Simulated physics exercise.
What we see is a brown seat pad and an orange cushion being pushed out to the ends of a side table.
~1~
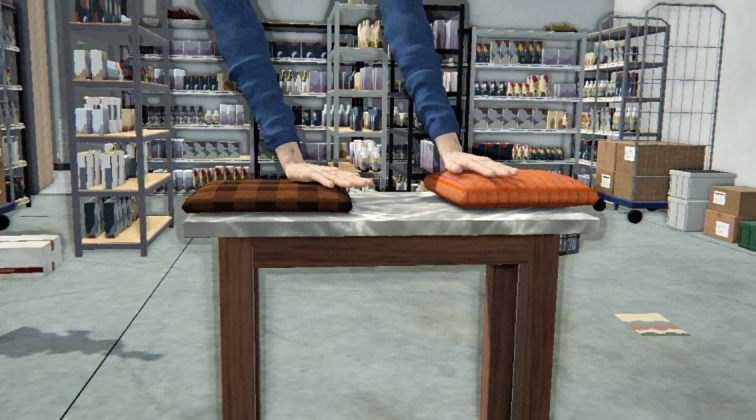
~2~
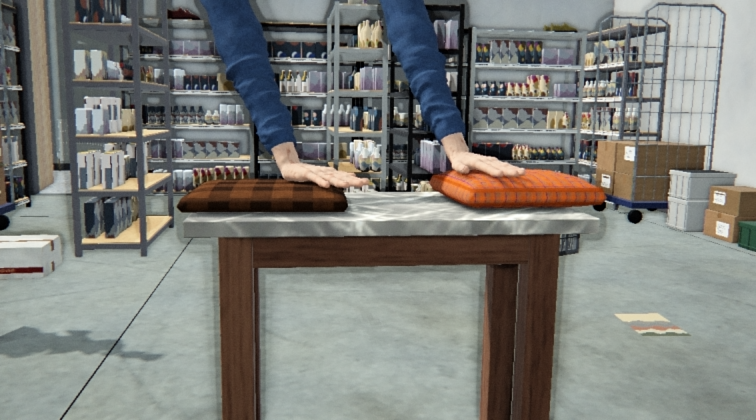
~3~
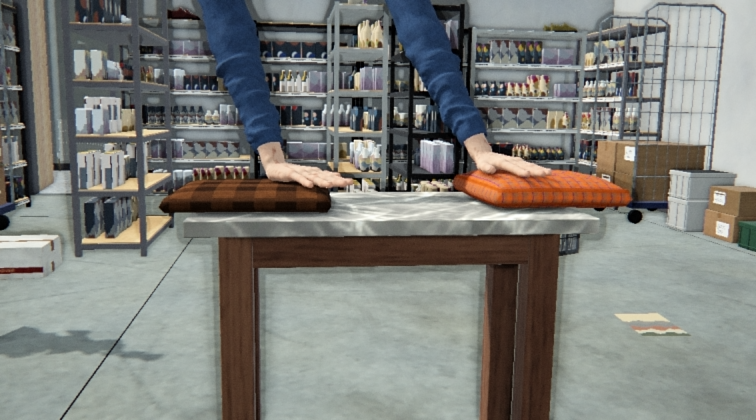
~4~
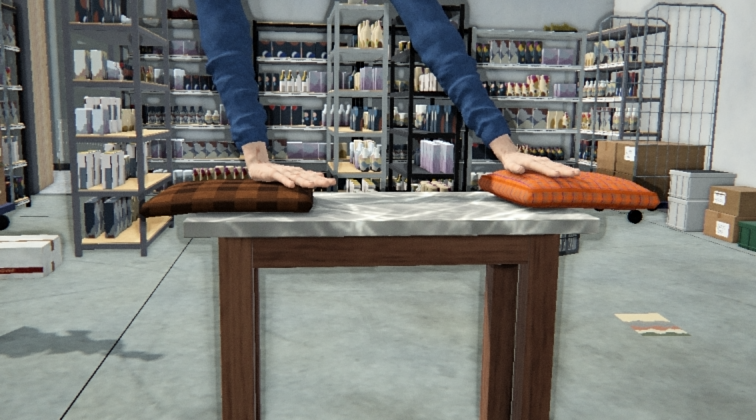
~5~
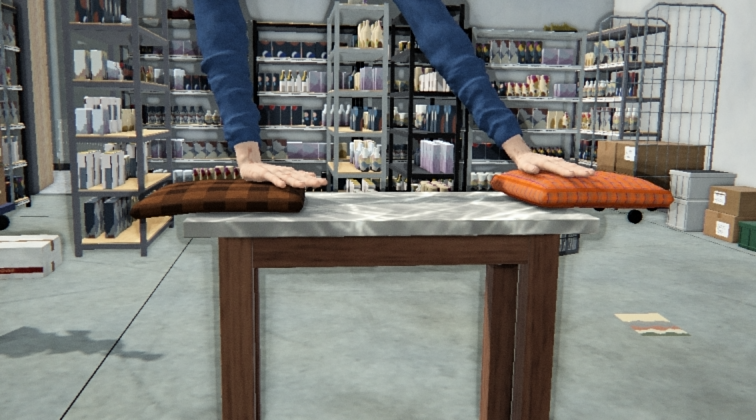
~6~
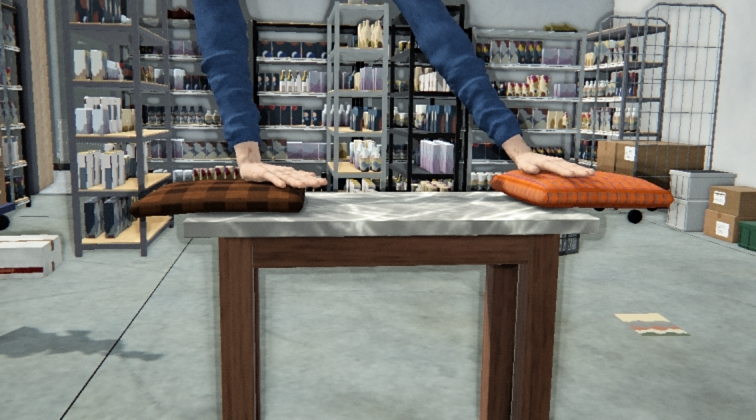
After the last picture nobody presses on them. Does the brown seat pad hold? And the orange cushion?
Outcome: The brown seat pad remains on top, the orange cushion goes down.
Then, 0.36 s on from there, seat pad as it was left; cushion falling near (582, 261).
Then, 0.64 s on from there, seat pad as it was left; cushion on the floor.
In the end, seat pad as it was left; cushion on the floor. The brown seat pad holds its place and the orange cushion slumps off the end.
